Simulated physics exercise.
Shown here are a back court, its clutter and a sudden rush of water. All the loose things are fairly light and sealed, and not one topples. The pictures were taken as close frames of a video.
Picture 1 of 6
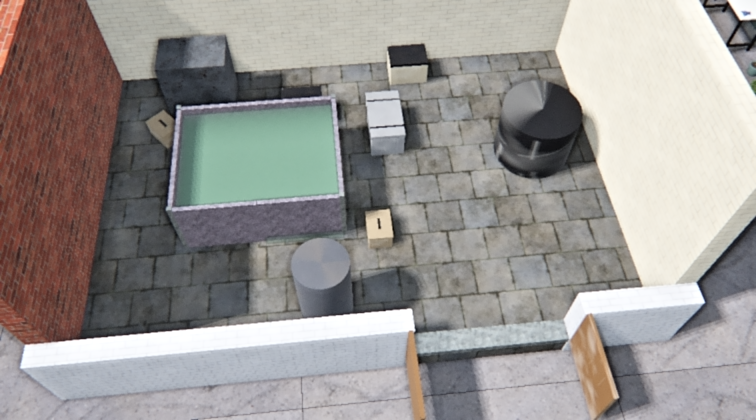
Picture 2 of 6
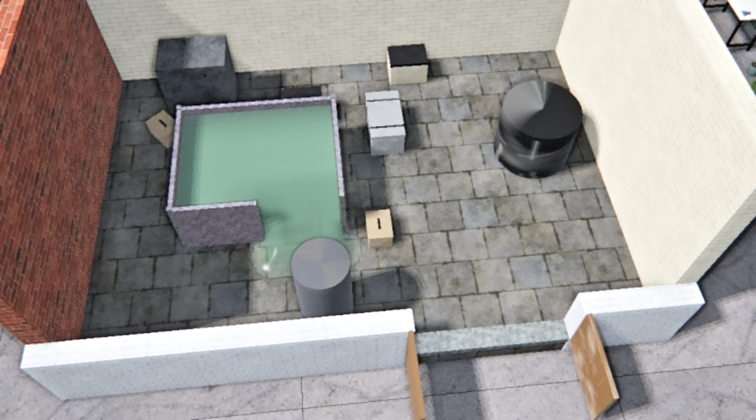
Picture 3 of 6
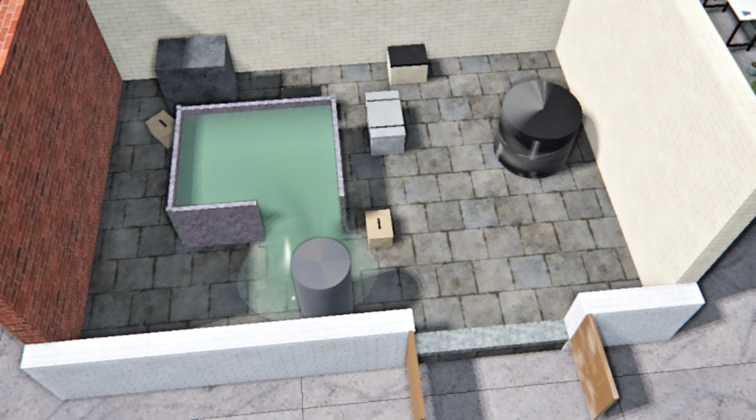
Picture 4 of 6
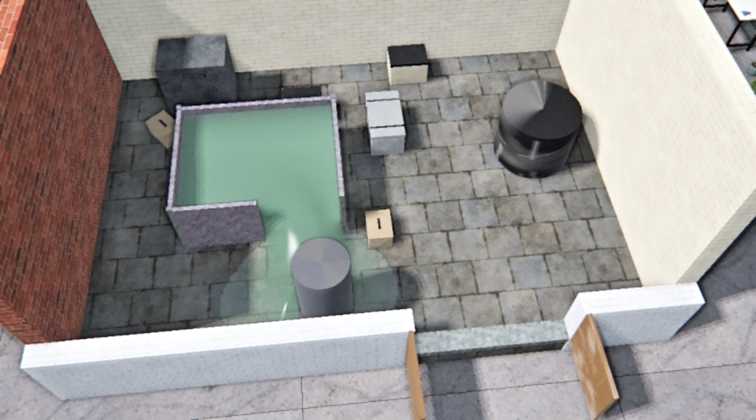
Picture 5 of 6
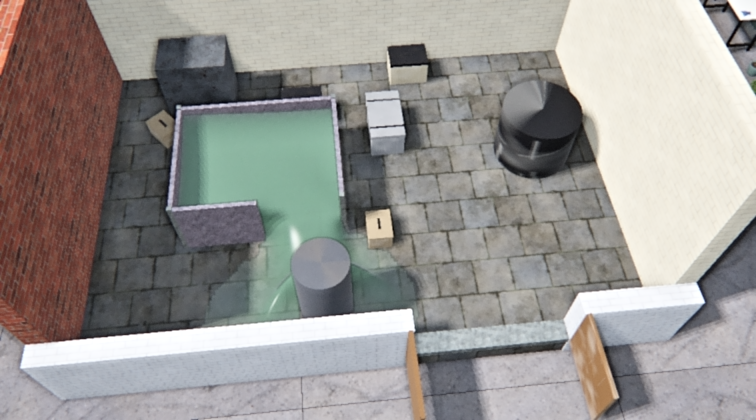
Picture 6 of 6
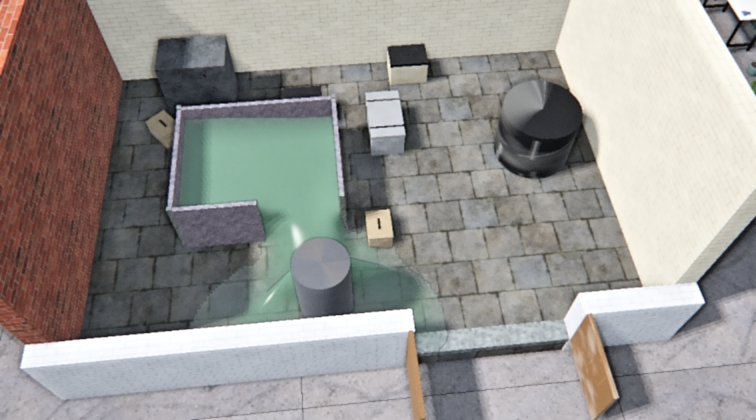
Green water pouring through a gap in a raised tank's front wall, spreading around a grey cylinder across the paved courtyard.
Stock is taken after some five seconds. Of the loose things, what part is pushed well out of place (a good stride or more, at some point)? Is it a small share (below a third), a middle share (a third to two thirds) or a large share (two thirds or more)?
A small share, below a third.
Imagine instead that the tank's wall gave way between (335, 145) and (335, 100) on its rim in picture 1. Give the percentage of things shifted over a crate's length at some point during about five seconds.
40 per cent or thereabouts.
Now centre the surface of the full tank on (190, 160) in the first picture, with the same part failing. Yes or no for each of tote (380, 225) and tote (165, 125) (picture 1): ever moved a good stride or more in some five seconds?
In the order asked: Got displaced that much and lacked the distance.
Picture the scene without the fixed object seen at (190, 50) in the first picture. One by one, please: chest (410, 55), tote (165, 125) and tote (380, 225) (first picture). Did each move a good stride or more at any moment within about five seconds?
Never got far, then went a long way, then never got far.
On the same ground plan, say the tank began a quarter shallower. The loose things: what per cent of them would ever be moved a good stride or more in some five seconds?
0 in a hundred, or close to it.
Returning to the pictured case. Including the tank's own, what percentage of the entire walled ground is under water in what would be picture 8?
It comes to some 25 in a hundred.
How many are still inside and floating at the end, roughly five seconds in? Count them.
1 in total.
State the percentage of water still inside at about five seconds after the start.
I'd estimate some 84 percent of the water stays.
A moment on, 0 of 5 are well off their spots; 0 afloat.
Next, 0 of 5 are well off their spots; 0 afloat.
Later, 0 of 5 are well off their spots; 0 afloat.
In the end, 0 of 5 are well off their spots, and 0 have been at some point; 1 afloat.
